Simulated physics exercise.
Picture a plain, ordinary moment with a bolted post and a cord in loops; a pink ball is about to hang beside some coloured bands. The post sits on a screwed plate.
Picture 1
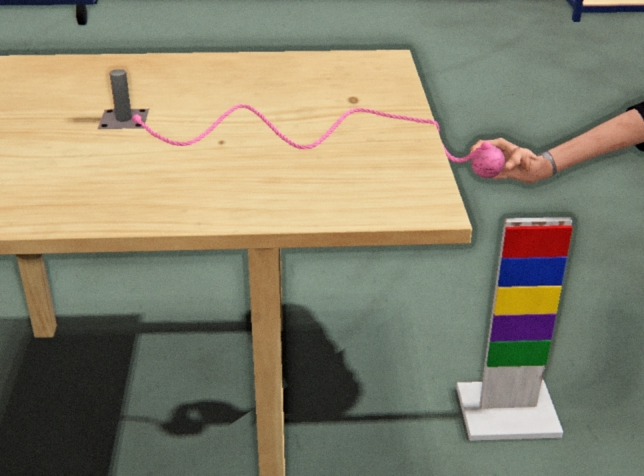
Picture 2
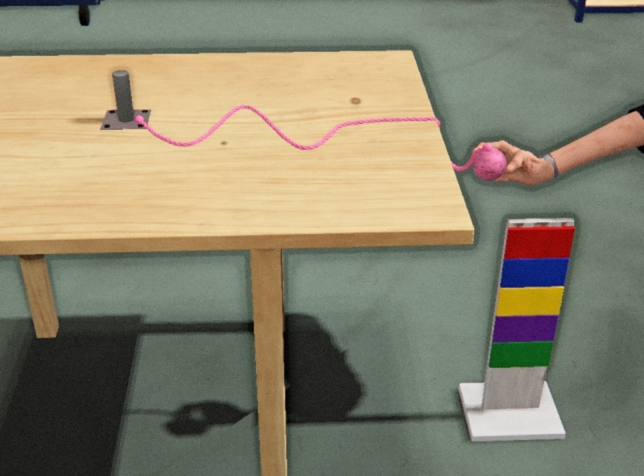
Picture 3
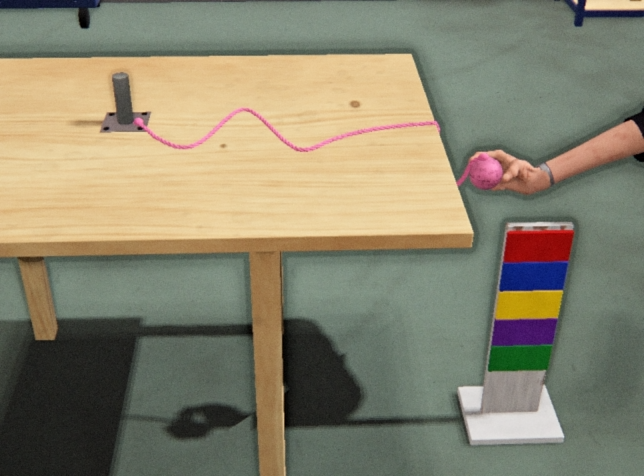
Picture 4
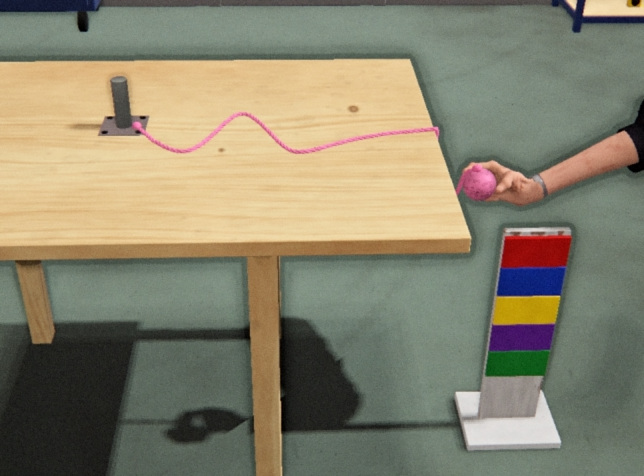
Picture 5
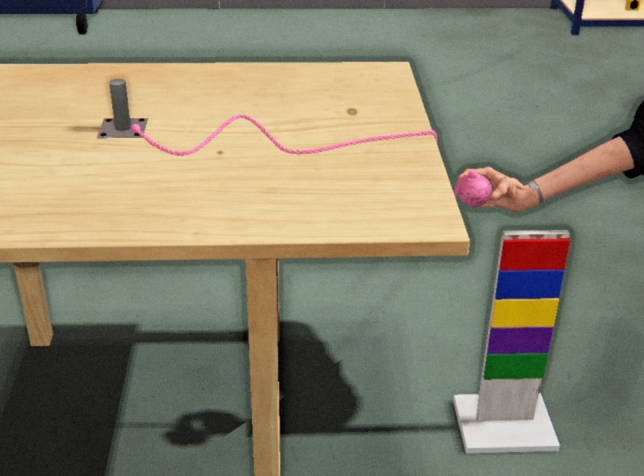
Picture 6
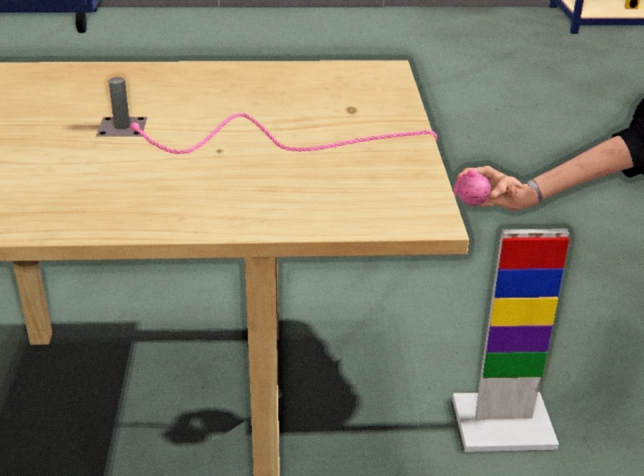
In a room with a grey-green floor, a light wooden table is seen from slightly above. A pink cord runs in waves from a dark post on a screwed plate at left, over the right edge to a pink ball held in a hand, above a white-based stand banded red, blue, yellow, purple and green. The hand lowers the ball slightly leftward, the cord's right part straightens, and the view shifts very slightly.
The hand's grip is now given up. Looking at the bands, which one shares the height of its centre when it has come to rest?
The green one shares that height.
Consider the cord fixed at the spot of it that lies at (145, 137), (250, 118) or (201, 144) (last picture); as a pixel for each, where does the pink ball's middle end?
The pixel places are (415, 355), (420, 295) and (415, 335), one per try.
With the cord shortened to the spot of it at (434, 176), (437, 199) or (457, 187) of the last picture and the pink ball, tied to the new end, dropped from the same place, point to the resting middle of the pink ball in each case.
Try 1: (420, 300); try 2: (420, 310); try 3: (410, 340).
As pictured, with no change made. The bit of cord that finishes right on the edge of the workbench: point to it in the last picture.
Roughly (314, 149).
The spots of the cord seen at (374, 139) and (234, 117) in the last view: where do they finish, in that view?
The first lands at (430, 200), while the second lands at (308, 135).
Early on, ball near (454, 310); level with yellow.
Midway, ball near (400, 354); level with green.
Near the end, ball near (420, 369); level with green.
Finally, ball near (414, 365); level with green. Its centre hangs level with the green band.
